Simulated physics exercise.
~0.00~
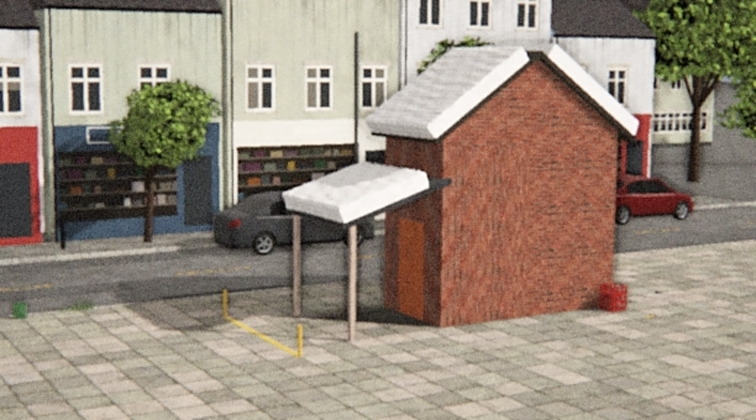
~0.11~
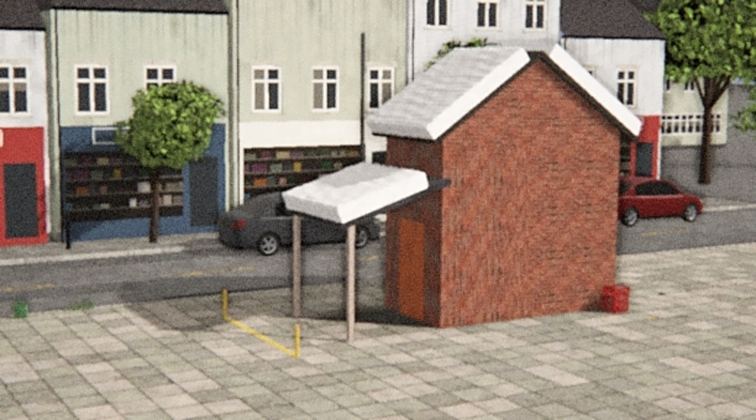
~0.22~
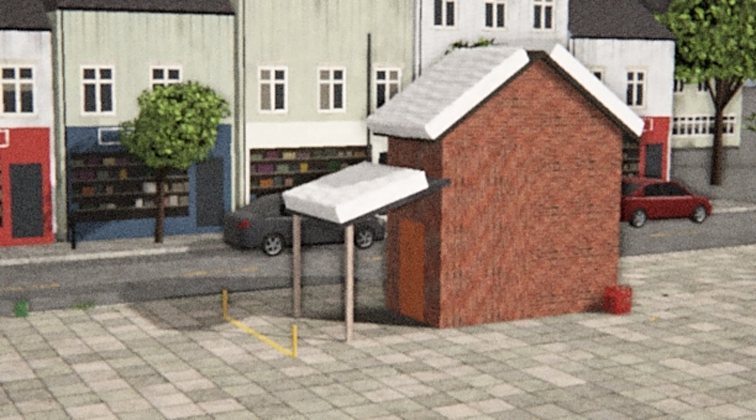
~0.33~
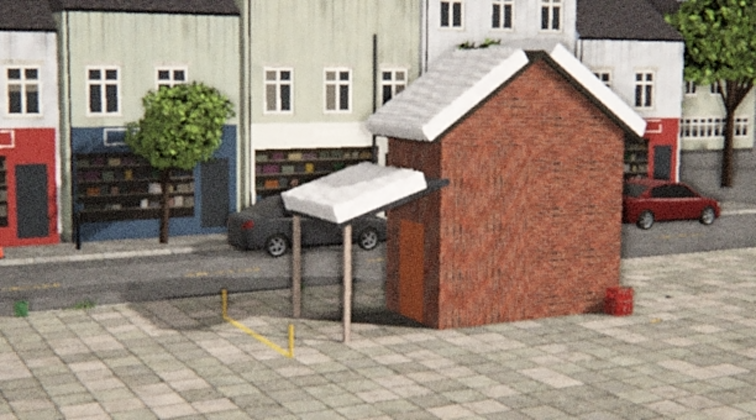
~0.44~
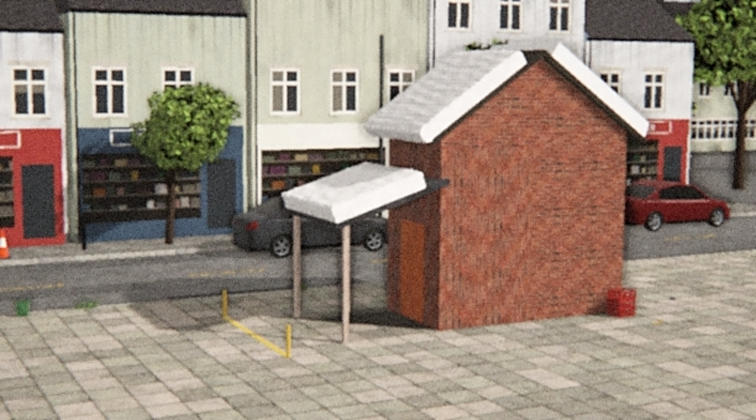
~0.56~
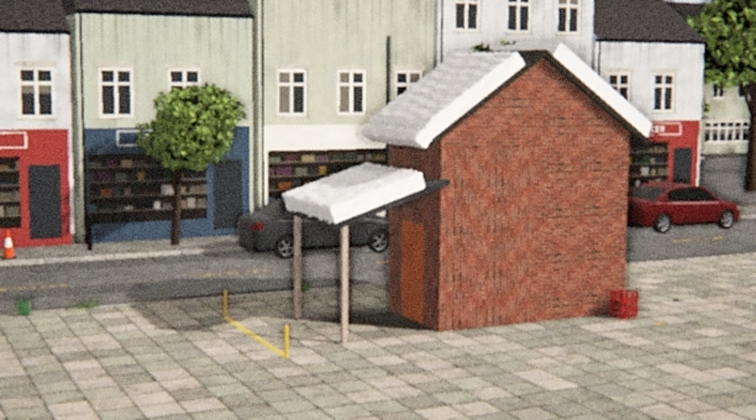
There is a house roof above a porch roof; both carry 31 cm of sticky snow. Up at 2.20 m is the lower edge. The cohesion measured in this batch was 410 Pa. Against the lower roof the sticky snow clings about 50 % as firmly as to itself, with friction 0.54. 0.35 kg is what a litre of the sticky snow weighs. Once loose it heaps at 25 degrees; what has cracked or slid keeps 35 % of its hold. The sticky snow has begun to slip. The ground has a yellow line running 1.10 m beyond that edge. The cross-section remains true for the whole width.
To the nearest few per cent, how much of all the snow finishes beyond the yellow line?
Roughly 18 %.
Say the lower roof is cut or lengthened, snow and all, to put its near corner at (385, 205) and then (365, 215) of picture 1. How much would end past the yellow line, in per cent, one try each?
Try 1: Near 30 %; try 2: Near 30 %.
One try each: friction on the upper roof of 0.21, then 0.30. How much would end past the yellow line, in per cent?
I'd expect around 40 percent, then around 35 percent.
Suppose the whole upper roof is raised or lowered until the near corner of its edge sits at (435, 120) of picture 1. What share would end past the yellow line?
It would then be around 30 percent.
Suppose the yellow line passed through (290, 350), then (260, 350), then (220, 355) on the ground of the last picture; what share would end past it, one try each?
First try 25 per cent, second 14 per cent, third 3 per cent.
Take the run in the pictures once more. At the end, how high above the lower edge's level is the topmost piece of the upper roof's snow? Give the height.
1.0 m.
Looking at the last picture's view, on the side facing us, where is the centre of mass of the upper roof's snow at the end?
Close to (327, 266) in the last picture.
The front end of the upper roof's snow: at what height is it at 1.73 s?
2.8 m, roughly.
After 1.09 s, none is below the lower edge and 0 % is past the line.
After 1.73 s, none is below the lower edge and 0 % is past the line.
After 2.36 s, none is below the lower edge and 0 % is past the line.
After 3.00 s, 32 % is below the lower edge and 7 % is past the line.
After 4.80 s, 42 % is below the lower edge and 18 % is past the line.
